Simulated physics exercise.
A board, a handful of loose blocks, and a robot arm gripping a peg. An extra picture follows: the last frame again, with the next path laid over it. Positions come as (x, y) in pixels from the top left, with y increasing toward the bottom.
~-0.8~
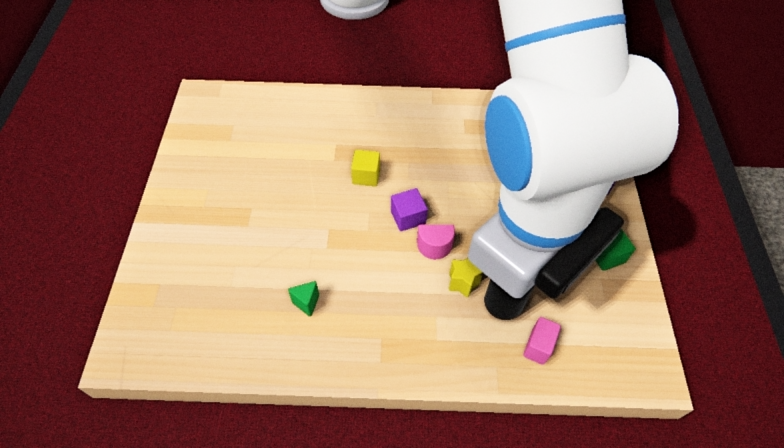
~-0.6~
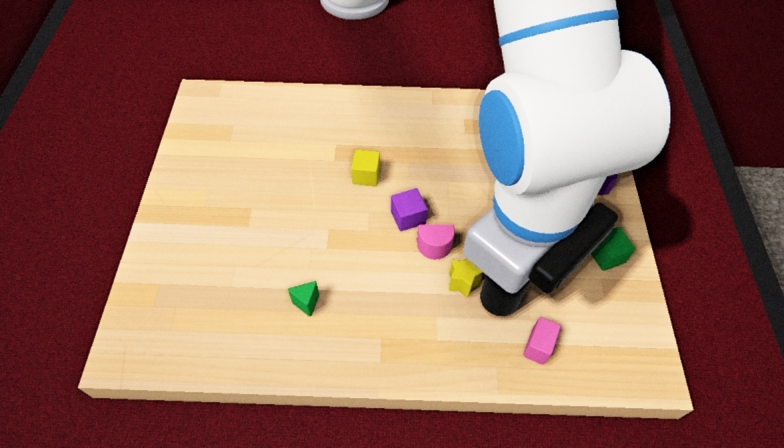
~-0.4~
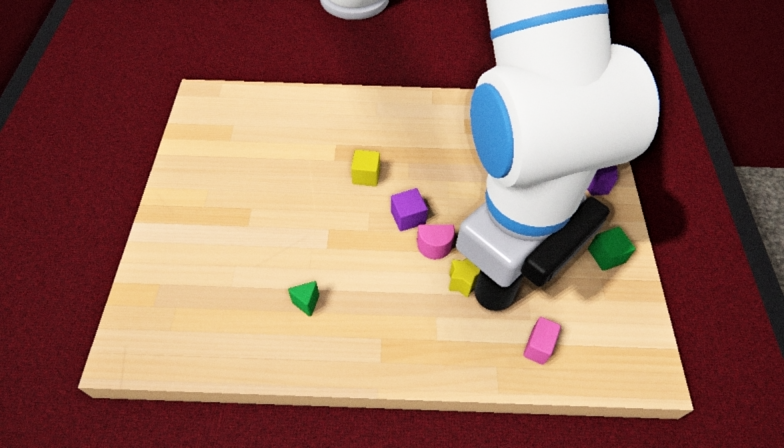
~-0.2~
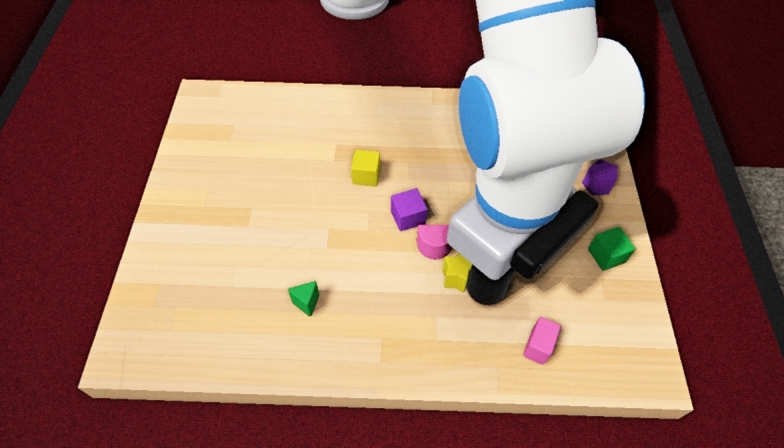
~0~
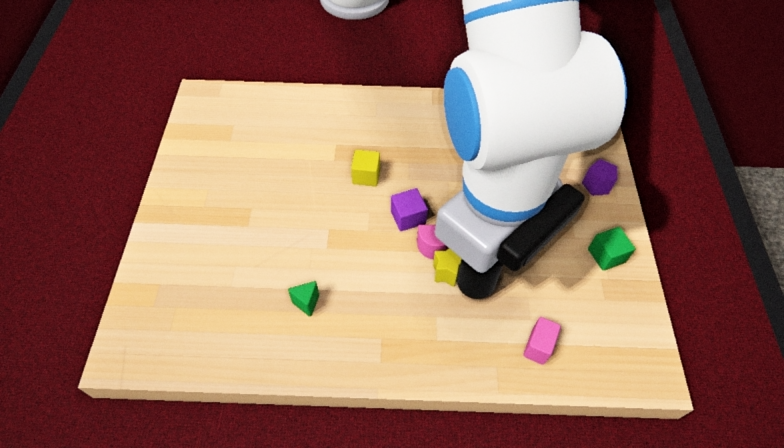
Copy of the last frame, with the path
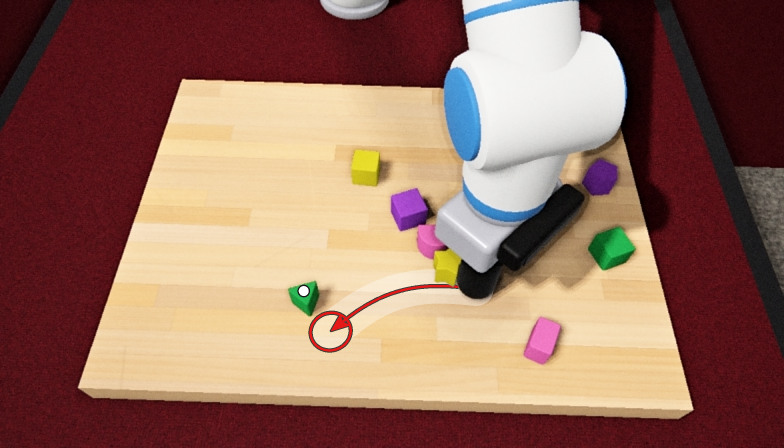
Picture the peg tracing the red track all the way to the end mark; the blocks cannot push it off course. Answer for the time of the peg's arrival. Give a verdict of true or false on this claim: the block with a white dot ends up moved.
My answer: False.
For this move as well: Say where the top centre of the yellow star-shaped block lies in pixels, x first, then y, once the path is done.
The yellow star-shaped block ends near (416, 246).
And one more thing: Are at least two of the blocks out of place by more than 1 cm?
Yes, that is what happens.
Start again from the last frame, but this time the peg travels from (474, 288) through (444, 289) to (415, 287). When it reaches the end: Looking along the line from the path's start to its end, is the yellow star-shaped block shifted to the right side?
Answer: Yes.
The line goes from (474, 288) over (423, 287) and (374, 301) to (331, 331); the dot is on the green triangular piece.
The first path, step by step. One third of the way, peg (422, 282); pink D-shaped block (429, 225), turned 15° clockwise; yellow star-shaped block (418, 246), turned 50° clockwise.
Two thirds of the way, peg (373, 296); pink D-shaped block (429, 225), turned 15° clockwise; yellow star-shaped block (416, 246), turned 55° clockwise.
At the end, peg (330, 327); green triangular piece unmoved; pink D-shaped block (429, 225), turned 15° clockwise; yellow star-shaped block (416, 246), turned 55° clockwise.
